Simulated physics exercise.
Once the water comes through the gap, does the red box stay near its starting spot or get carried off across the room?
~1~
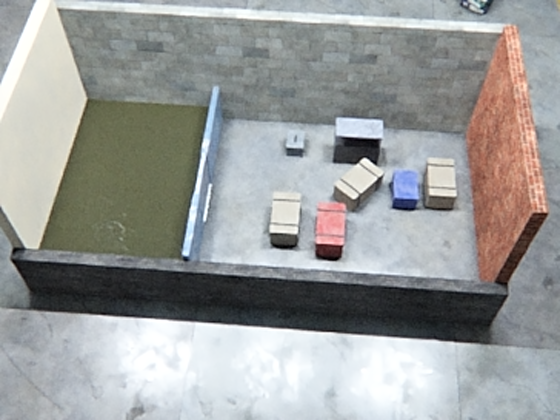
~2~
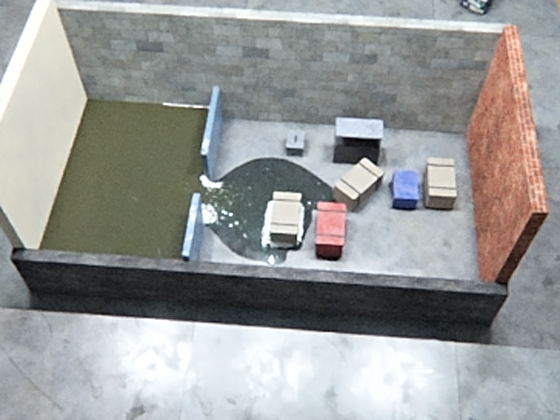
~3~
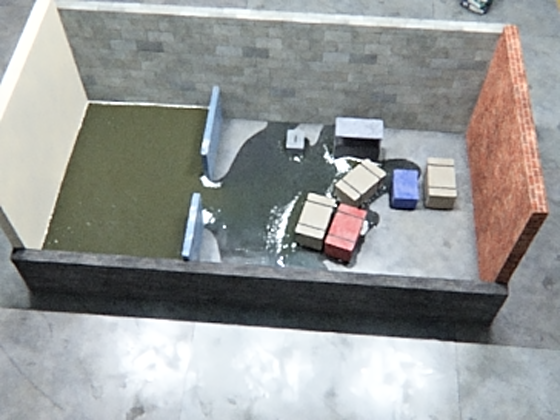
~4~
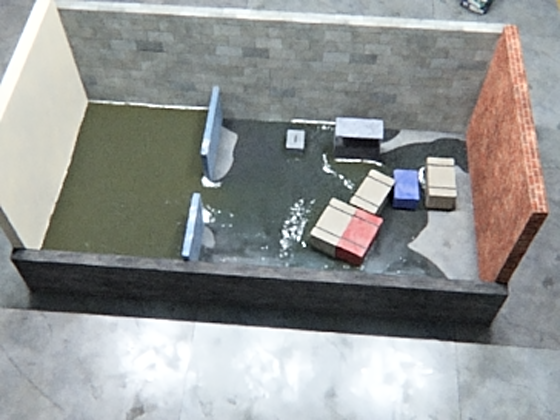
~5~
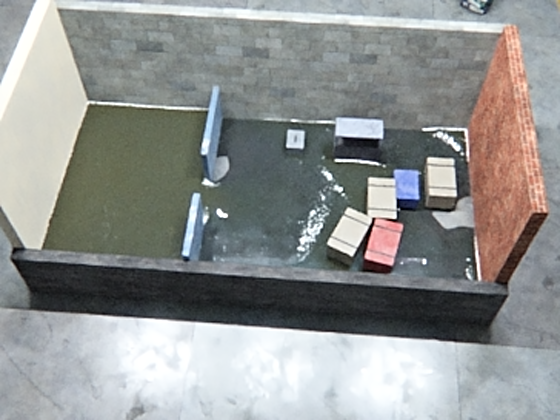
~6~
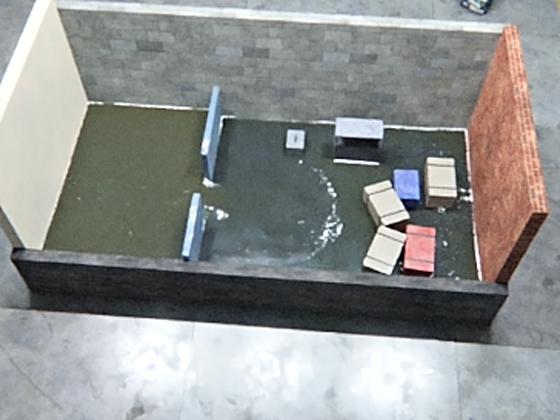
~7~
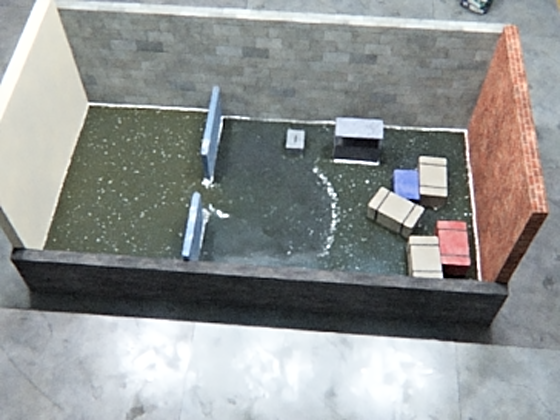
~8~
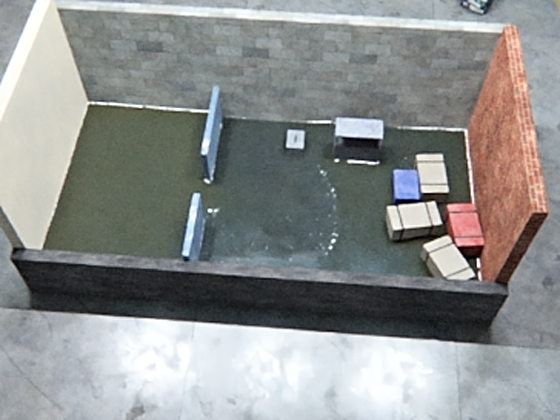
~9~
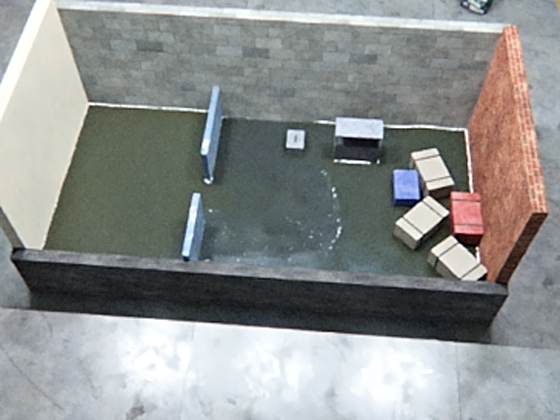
The red box gets carried off to the right and ends up by the brick wall. The blue box stays put, close to where it started.
